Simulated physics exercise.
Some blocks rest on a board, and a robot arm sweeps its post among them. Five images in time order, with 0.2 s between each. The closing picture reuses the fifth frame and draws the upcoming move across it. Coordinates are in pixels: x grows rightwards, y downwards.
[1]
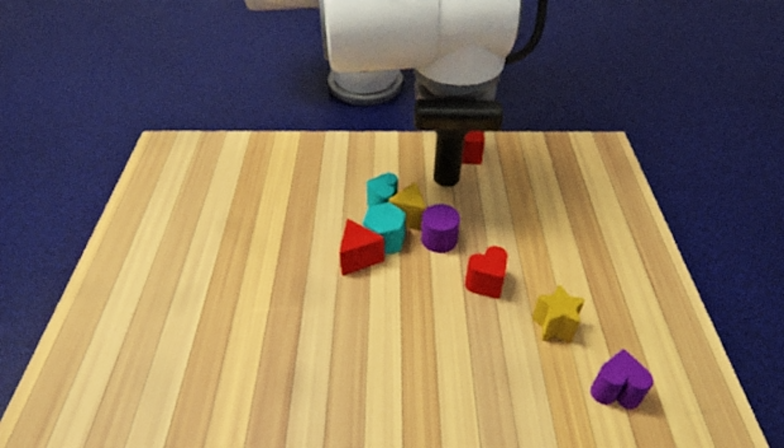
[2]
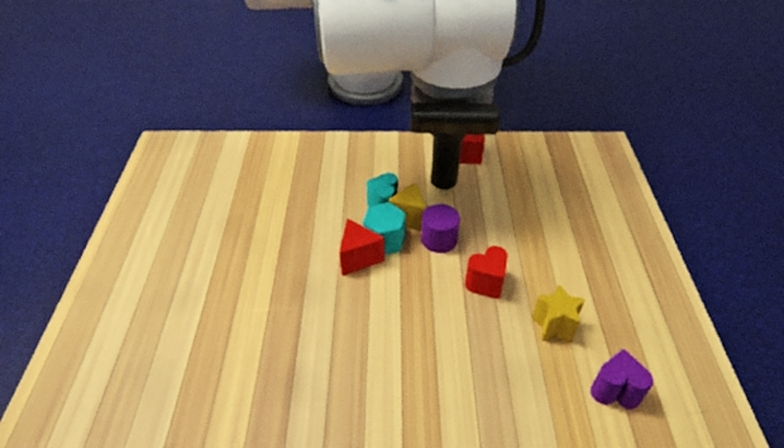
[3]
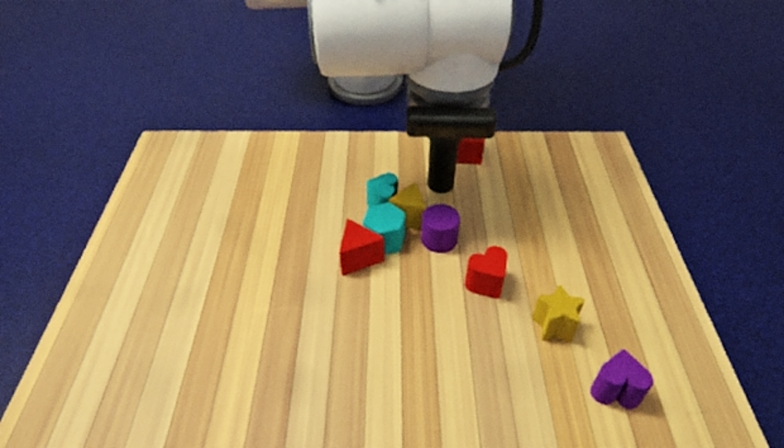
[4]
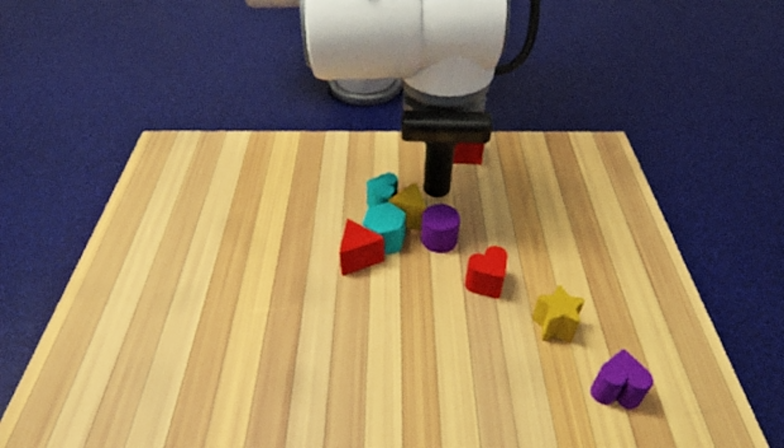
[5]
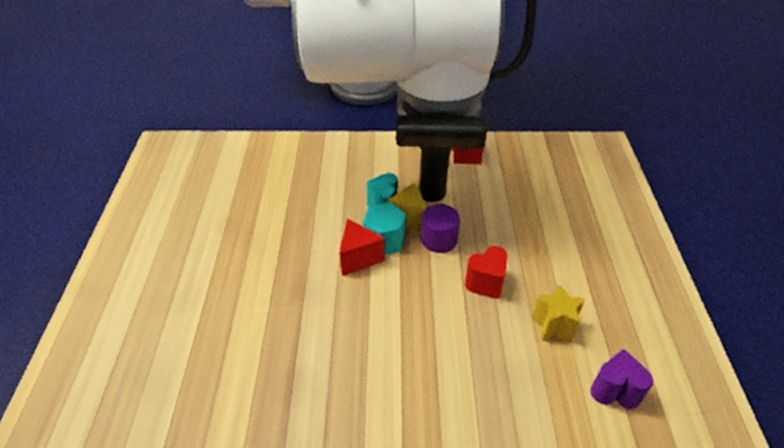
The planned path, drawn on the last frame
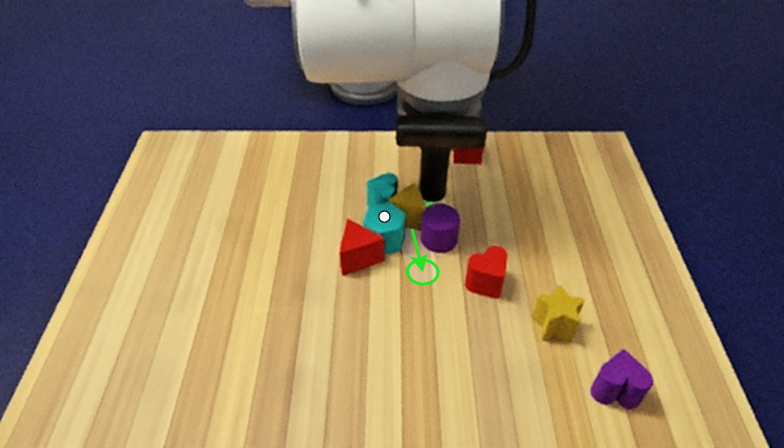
A robot arm's black post moved slightly left and toward the viewer, nearing the yellow piece and purple round block, while the colourful blocks scattered across the striped wooden board stayed still.
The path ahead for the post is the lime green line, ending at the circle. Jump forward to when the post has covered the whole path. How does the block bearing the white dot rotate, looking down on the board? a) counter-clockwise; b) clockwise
Correct choice: A.
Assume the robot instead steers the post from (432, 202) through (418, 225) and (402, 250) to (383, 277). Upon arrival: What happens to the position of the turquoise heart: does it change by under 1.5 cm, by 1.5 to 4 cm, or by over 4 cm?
Once the path is done, the turquoise heart lies within 1.5 cm of its present place.
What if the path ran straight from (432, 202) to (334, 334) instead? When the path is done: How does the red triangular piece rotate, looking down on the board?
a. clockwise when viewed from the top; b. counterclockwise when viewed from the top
a - clockwise when viewed from the top.
Drawn move, from (432, 202) by way of (412, 219) and (416, 245) to (423, 272); the dot is on the turquoise hexagon.
The first path, step by step. One third of the way, post at (412, 212); red triangular piece at (351, 246); turquoise heart at (379, 182), turned 25° clockwise; turquoise hexagon at (374, 224), turned 30° anticlockwise; yellow triangular piece at (387, 203).
Two thirds of the way, post at (416, 237); red triangular piece at (350, 247); turquoise heart at (378, 182), turned 25° clockwise; turquoise hexagon at (373, 225), turned 25° anticlockwise; yellow triangular piece at (384, 203); purple circular block at (452, 226).
At the end, post at (423, 263); red triangular piece at (350, 247); turquoise heart at (378, 182), turned 25° clockwise; turquoise hexagon at (373, 225), turned 25° anticlockwise; yellow triangular piece at (384, 203); purple circular block at (454, 228).
